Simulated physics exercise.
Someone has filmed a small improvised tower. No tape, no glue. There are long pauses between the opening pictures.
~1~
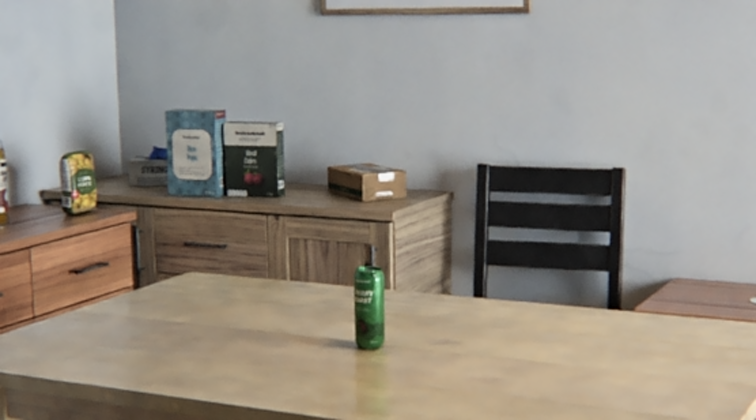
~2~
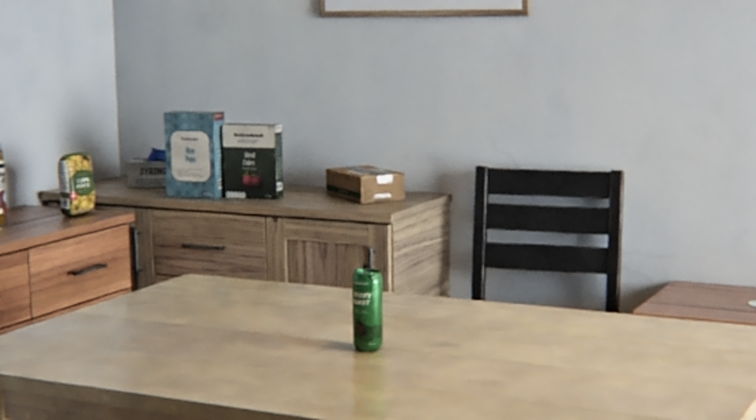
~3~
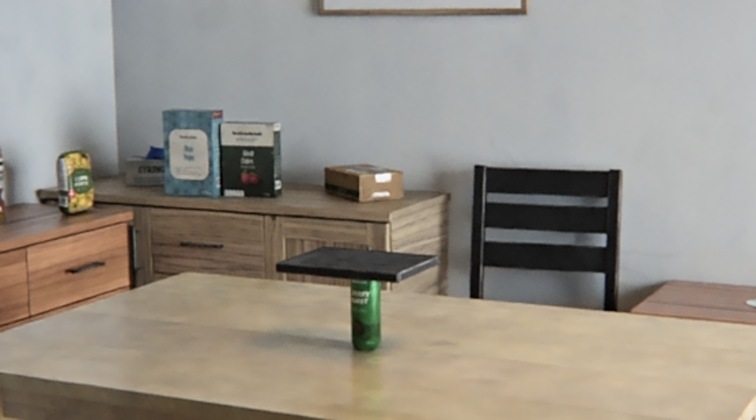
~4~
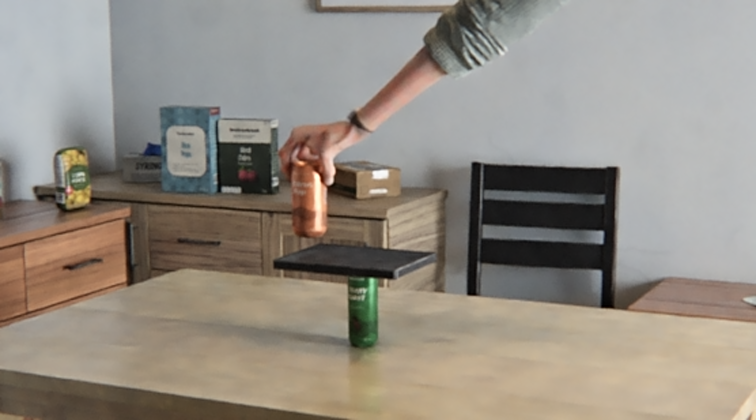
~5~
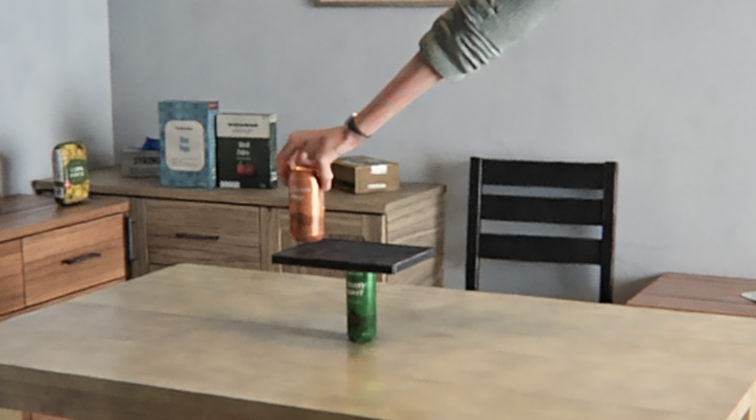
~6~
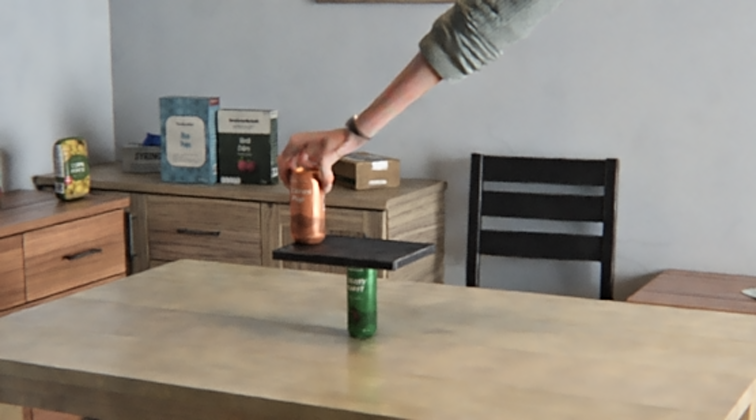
The clip opens on a green can standing alone on a pale wooden table, and then a flat black board rests on top of it. An arm reaches in from the upper right holding an orange can, lowers it onto the board's left side, and keeps its grip.
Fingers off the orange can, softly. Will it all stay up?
The stack gives way.
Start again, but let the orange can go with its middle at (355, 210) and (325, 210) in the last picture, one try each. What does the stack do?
In the first case it stays up; in the second case it gives way.
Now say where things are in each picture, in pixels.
In the first picture, the last thing is not in view yet; green can (369, 308).
In the second picture, the last thing is not in view yet; green can (368, 310).
In the third picture, the last thing is not in view yet; green can (366, 309).
The fourth picture shows on its way; orange can (309, 199); green can (363, 306).
The fifth picture shows on its way; orange can (307, 204); green can (361, 301).
The sixth picture shows set down, still held; orange can (308, 206); green can (362, 297).
Then, 0.30 s past the last view, orange can now fallen; black lid rocked 62° from its first pose.
Then, 0.50 s past the last view, black lid now fallen.
Then, 0.80 s past the last view, things are still on the move.
Finally, fallen, orange can and black lid; green can still in place. The stack loses its balance.
